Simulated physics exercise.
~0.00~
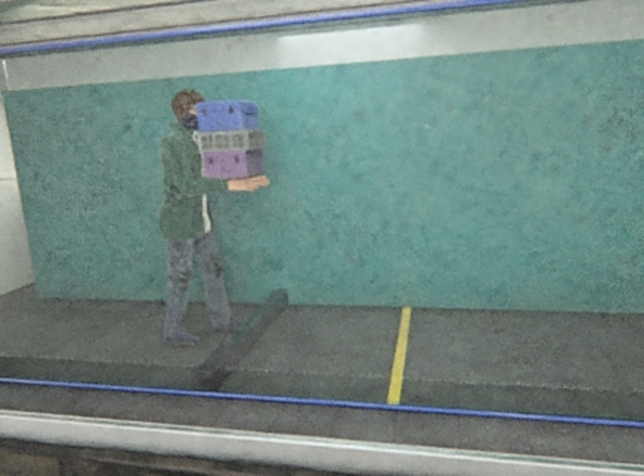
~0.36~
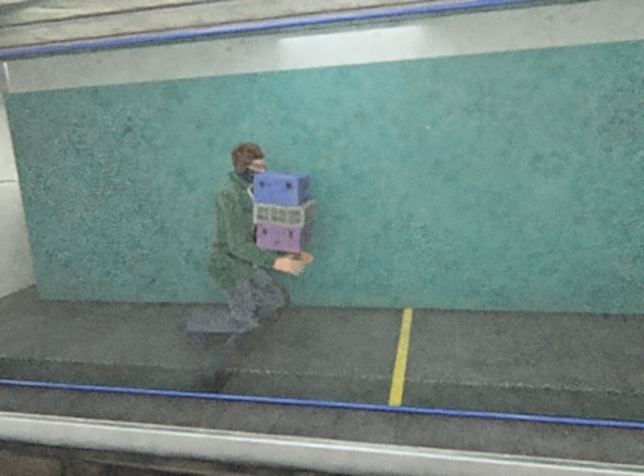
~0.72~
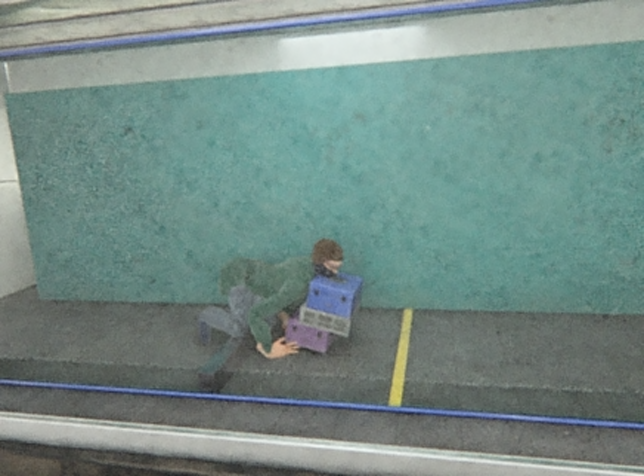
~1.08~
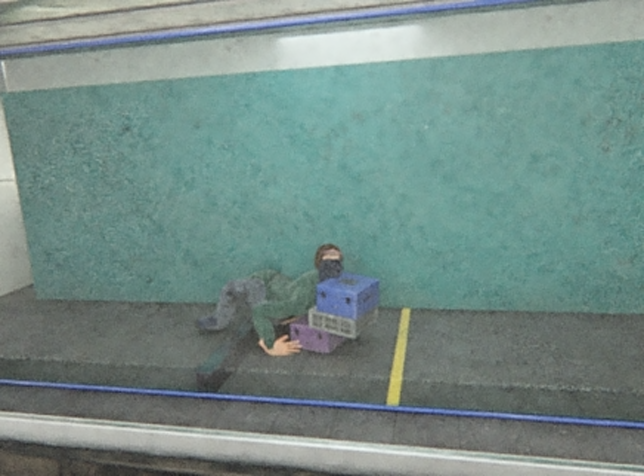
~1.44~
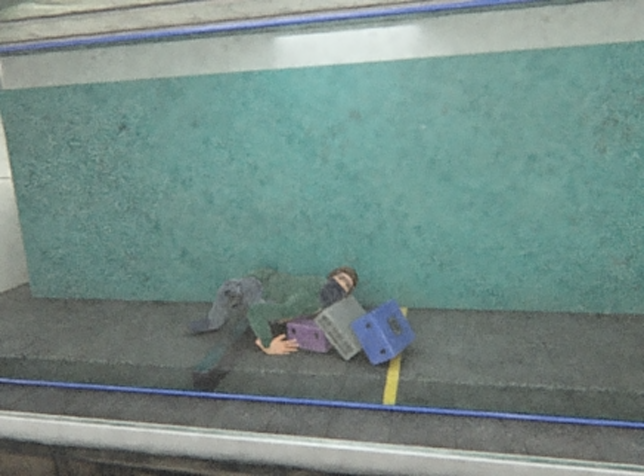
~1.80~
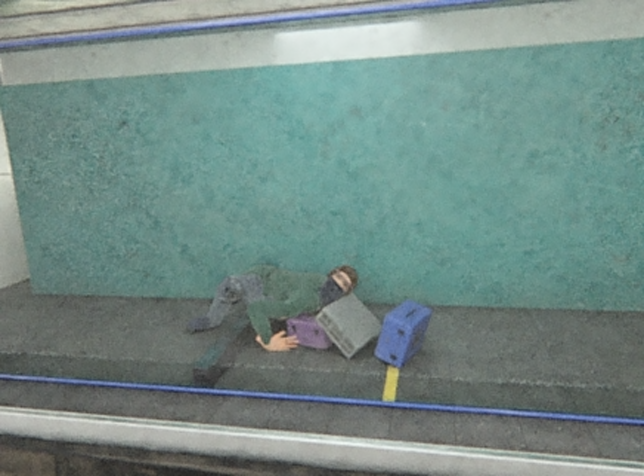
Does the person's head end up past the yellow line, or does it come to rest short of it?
The person's head comes to rest short of the yellow line, on the left side of it.
